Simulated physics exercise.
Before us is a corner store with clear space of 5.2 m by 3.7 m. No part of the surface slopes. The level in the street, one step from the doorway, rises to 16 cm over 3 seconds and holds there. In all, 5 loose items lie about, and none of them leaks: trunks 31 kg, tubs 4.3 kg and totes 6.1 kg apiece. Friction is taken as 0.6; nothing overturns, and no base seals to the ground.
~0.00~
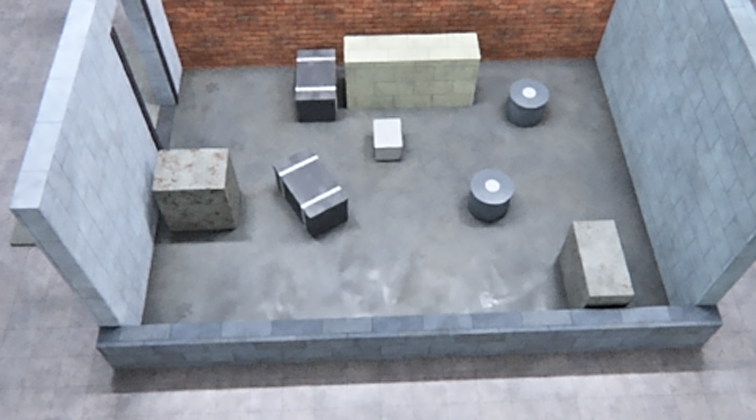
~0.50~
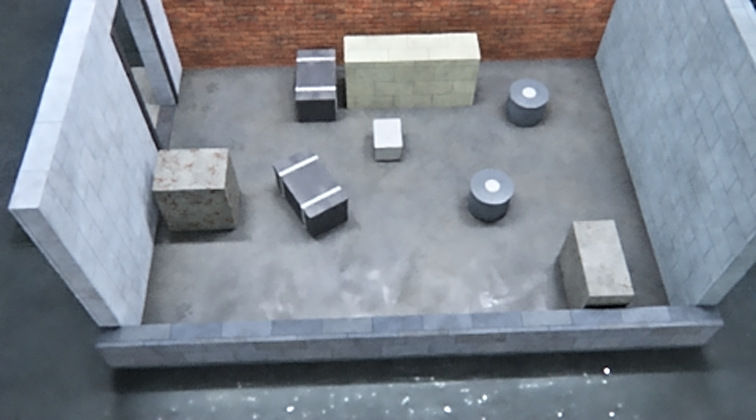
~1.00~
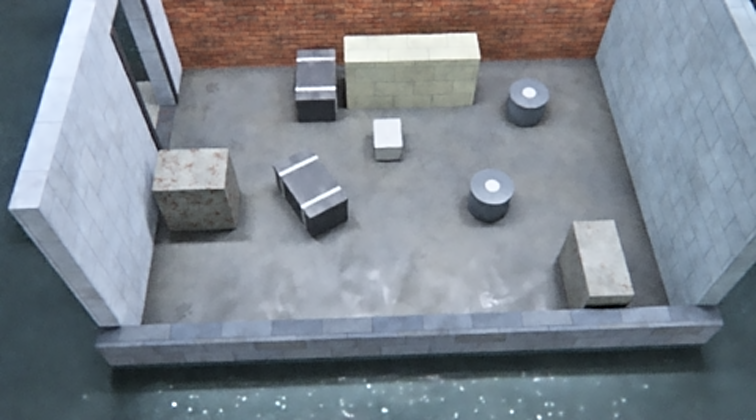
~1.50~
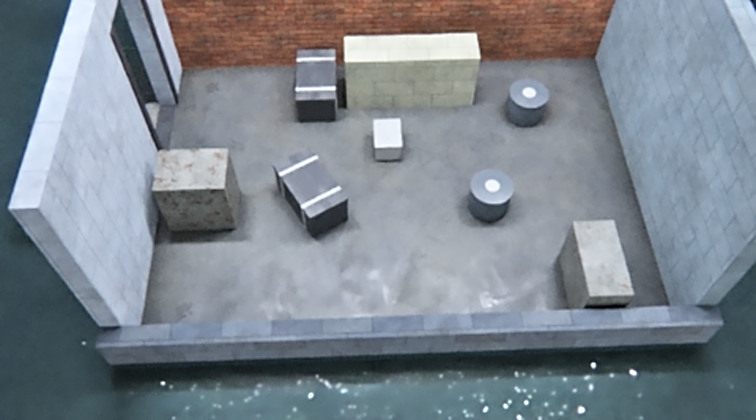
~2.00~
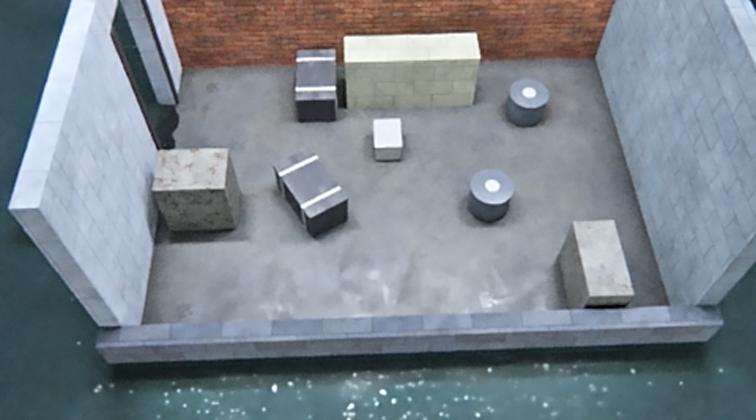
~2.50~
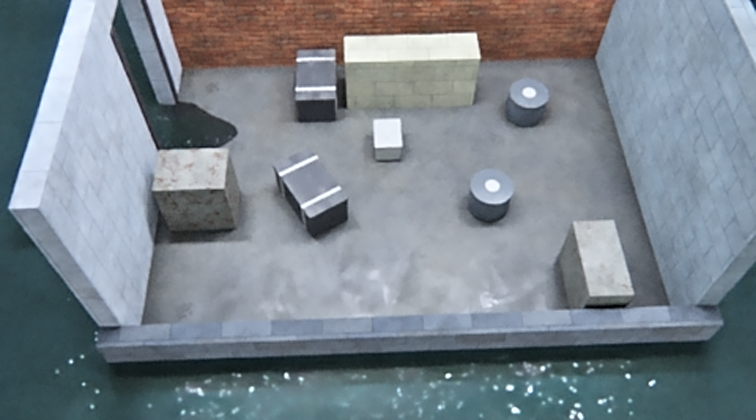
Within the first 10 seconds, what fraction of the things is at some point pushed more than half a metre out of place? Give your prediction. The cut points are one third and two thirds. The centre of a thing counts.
It will be a small share, shy of a third.
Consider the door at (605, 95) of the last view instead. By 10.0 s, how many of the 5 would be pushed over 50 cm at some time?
In that case 2 of them.
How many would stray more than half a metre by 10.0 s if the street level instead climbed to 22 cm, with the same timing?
Count under that change: 3.
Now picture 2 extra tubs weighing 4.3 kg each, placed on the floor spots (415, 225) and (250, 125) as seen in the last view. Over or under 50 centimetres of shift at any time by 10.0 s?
Inside the limit, then above the limit.
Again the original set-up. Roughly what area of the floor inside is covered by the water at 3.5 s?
Near 3.0 m2 in all.
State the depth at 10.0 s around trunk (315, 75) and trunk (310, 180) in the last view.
Depths: Near 6 cm, then near 4 cm.
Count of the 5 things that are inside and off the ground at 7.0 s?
Answer: 0.
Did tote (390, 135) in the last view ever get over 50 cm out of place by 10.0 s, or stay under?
Answer: Above the mark.
After 3.5 s 0 of 5 are over 50 cm from their spots; 0 afloat.
After 4.5 s 0 of 5 are over 50 cm from their spots; 0 afloat.
After 7.0 s 0 of 5 are over 50 cm from their spots; 0 afloat.
After 10.0 s 1 of 5 are over 50 cm from their spots, and 1 have been at some point; 0 afloat.
